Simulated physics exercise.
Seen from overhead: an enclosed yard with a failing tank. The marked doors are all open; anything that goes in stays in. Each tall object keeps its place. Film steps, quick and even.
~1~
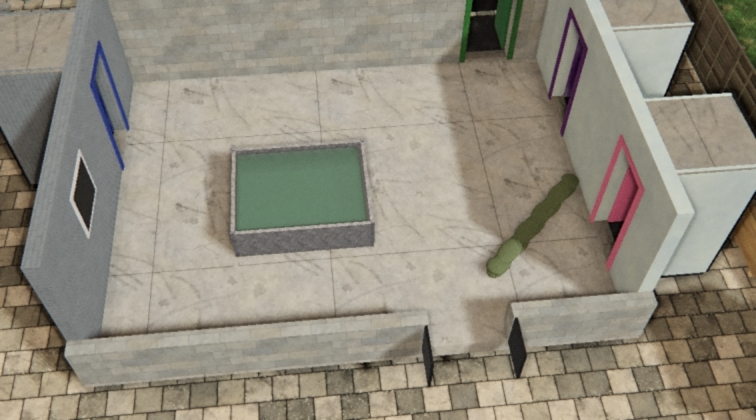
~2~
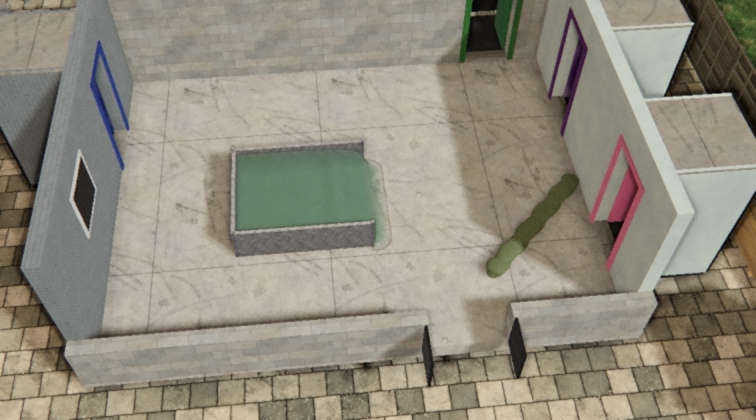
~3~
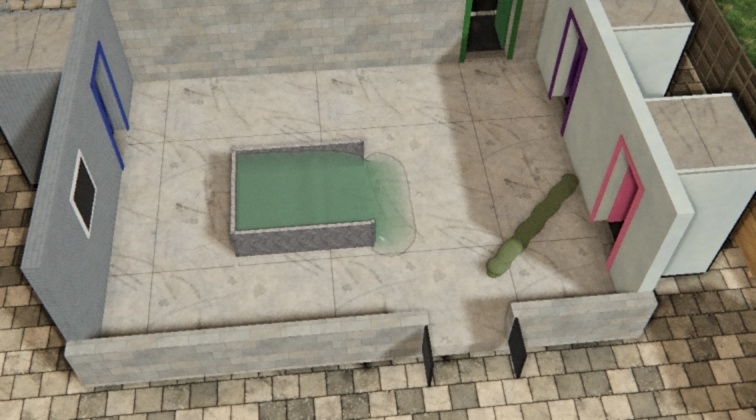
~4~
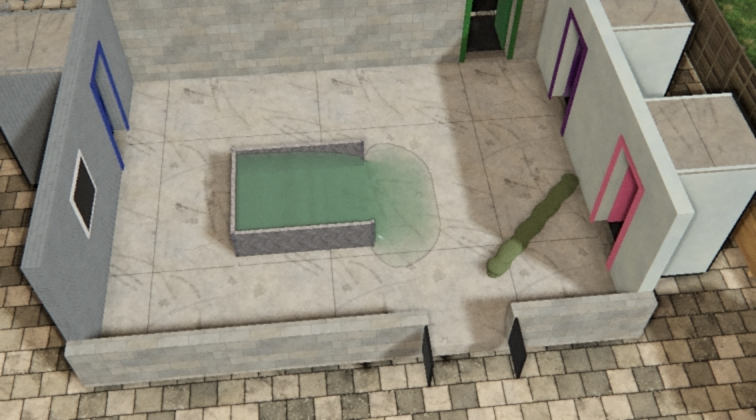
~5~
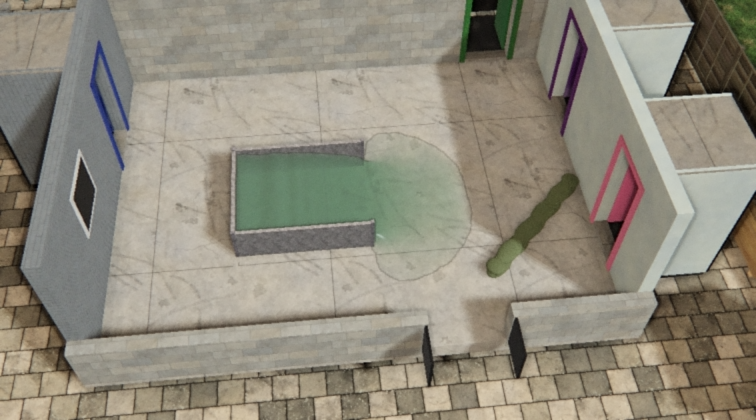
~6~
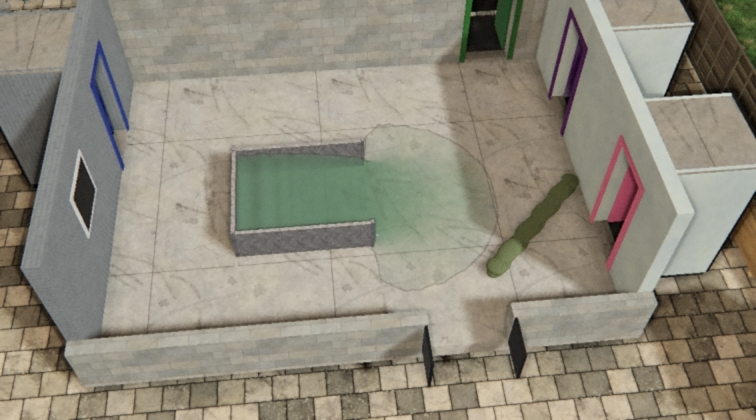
Green water pours from the tank's open right side and spreads across the courtyard floor.
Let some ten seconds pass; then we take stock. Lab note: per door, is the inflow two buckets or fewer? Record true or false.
Pink door true; purple door false; green door false; blue door true.
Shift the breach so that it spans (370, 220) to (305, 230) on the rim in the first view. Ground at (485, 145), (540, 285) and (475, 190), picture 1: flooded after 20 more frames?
One by one: Unsoaked; waterlogged; unsoaked.
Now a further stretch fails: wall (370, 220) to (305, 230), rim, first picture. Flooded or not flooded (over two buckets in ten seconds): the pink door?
Well, the pink door crosses the line this time.
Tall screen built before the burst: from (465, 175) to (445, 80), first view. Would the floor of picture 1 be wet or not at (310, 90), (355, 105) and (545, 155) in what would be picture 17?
Taking the points in turn, they are high and dry, high and dry and inundated.
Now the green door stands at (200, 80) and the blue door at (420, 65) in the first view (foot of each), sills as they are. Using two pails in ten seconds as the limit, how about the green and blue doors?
Finding - green door is safe, blue door breaks the limit.
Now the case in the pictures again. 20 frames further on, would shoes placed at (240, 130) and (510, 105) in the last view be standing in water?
Result, in the order given: Not wetted / wetted.
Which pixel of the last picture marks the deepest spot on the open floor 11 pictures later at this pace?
I'd say near (566, 160).
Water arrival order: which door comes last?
Answer - the door marked blue.
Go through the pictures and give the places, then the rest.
The first frame shows the water tank at (301, 188) is whole and still.
In the second frame, water pours out at (365, 196) and has run to (376, 248).
In the third frame, water pours out at (365, 197) and has run to (381, 156).
In the fourth frame, the front is at (428, 246), out from the gap at (365, 198).
In the fifth frame, the front is at (466, 227), out from the gap at (365, 198).
In the sixth frame, the front is at (493, 211), out from the gap at (365, 198).
A moment on, water covers 25 % of the floor; the pink door not reached, the purple door not reached, the green door not reached, the blue door not reached.
Next, water covers 30 % of the floor; the pink door not reached, the purple door under two buckets in, the green door not reached, the blue door not reached.
Then, water covers 35 % of the floor; the pink door wet at the sill, nothing in, the purple door over two buckets in, the green door under two buckets in, the blue door not reached.
Later, water covers 55 % of the floor; the pink door wet at the sill, nothing in, the purple door over two buckets in, the green door far over two buckets in, the blue door not reached.
In the end, water covers 75 % of the floor; the pink door wet at the sill, nothing in, the purple door over two buckets in, the green door far over two buckets in, the blue door under two buckets in.
